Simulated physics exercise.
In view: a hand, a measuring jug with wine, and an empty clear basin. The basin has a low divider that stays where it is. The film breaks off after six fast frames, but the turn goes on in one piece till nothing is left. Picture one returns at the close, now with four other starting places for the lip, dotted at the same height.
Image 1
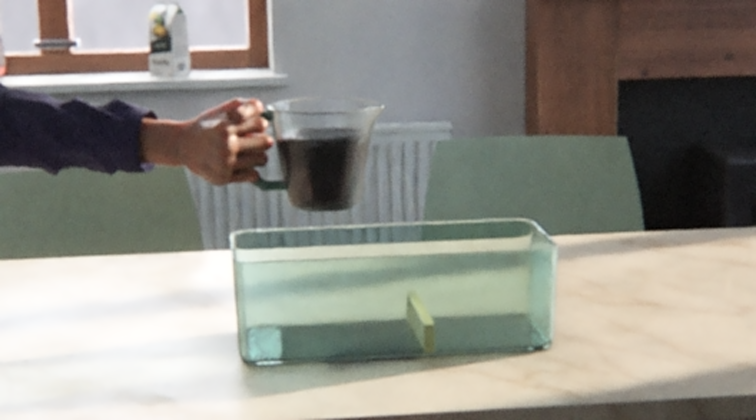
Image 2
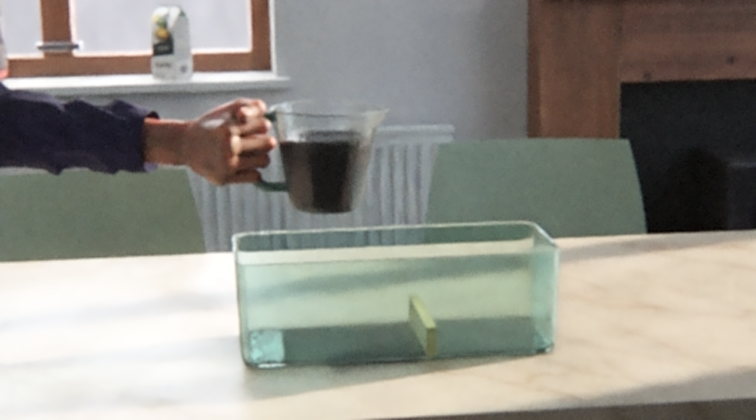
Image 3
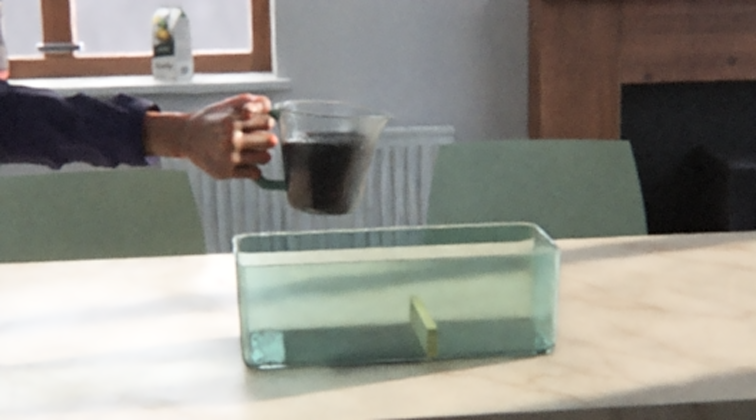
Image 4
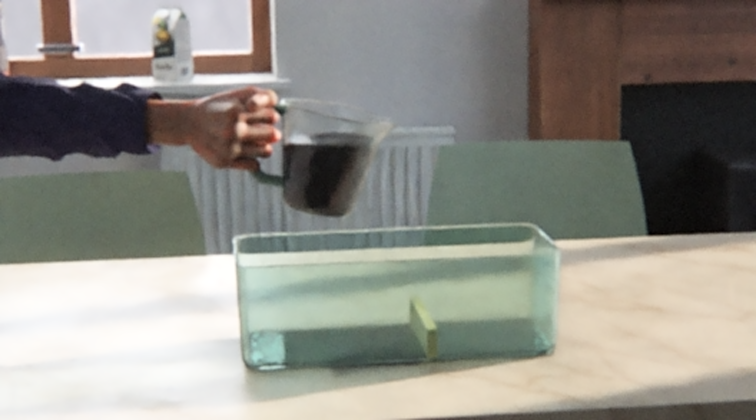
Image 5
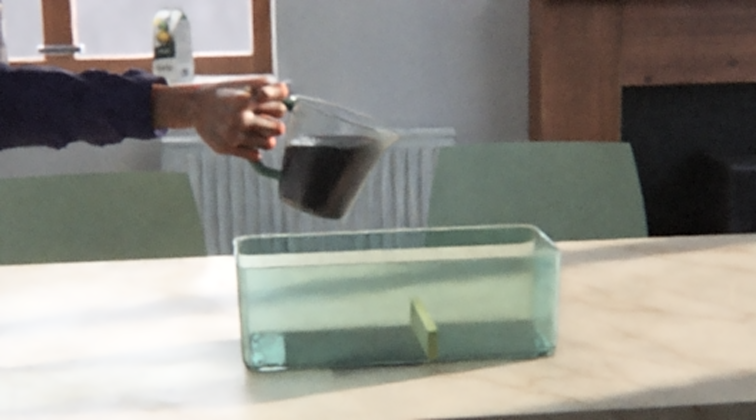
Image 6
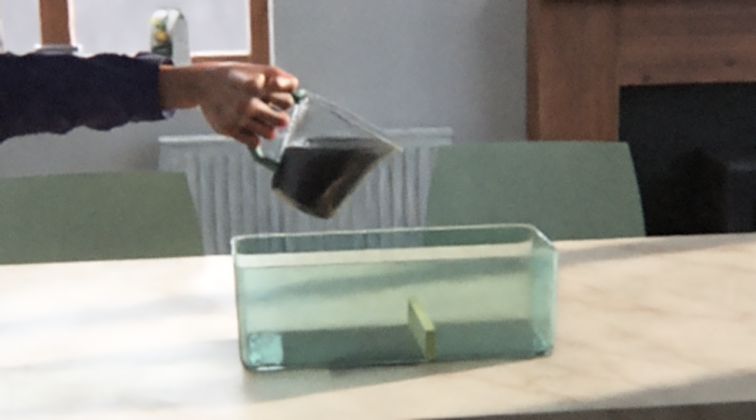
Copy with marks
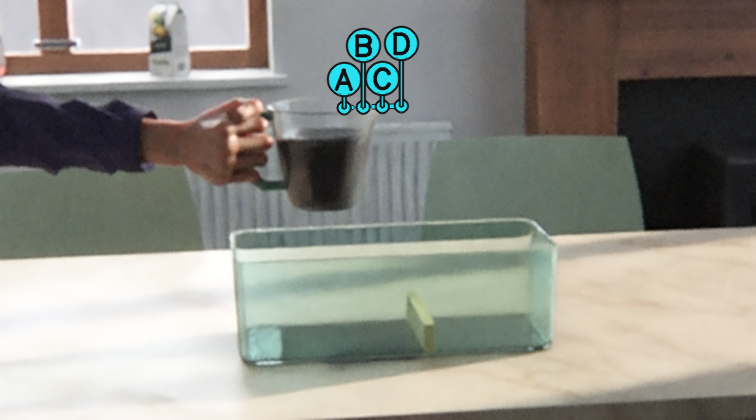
On a pale tabletop in a room with green chairs and a radiator, a hand at left holds a clear jug of dark liquid upright above a clear, green-tinted basin. The hand stays nearly level at first, then gradually tilts the jug to the right, and the liquid slants toward its lip.
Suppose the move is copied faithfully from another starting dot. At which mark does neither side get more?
Choose B.
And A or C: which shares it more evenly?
The answer is C.
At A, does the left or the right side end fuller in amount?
The left one.
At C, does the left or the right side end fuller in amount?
The right side.
On the marked copy, A at (344, 107); B at (363, 107); C at (382, 106); D at (401, 105).
If A is chosen, about 89 % ends left of the wall and 11 % right of it.
If B is chosen, about 51 % ends left of the wall and 48 % right of it.
If C is chosen, about 23 % ends left of the wall and 76 % right of it.
If D is chosen, about 9 % ends left of the wall and 90 % right of it.
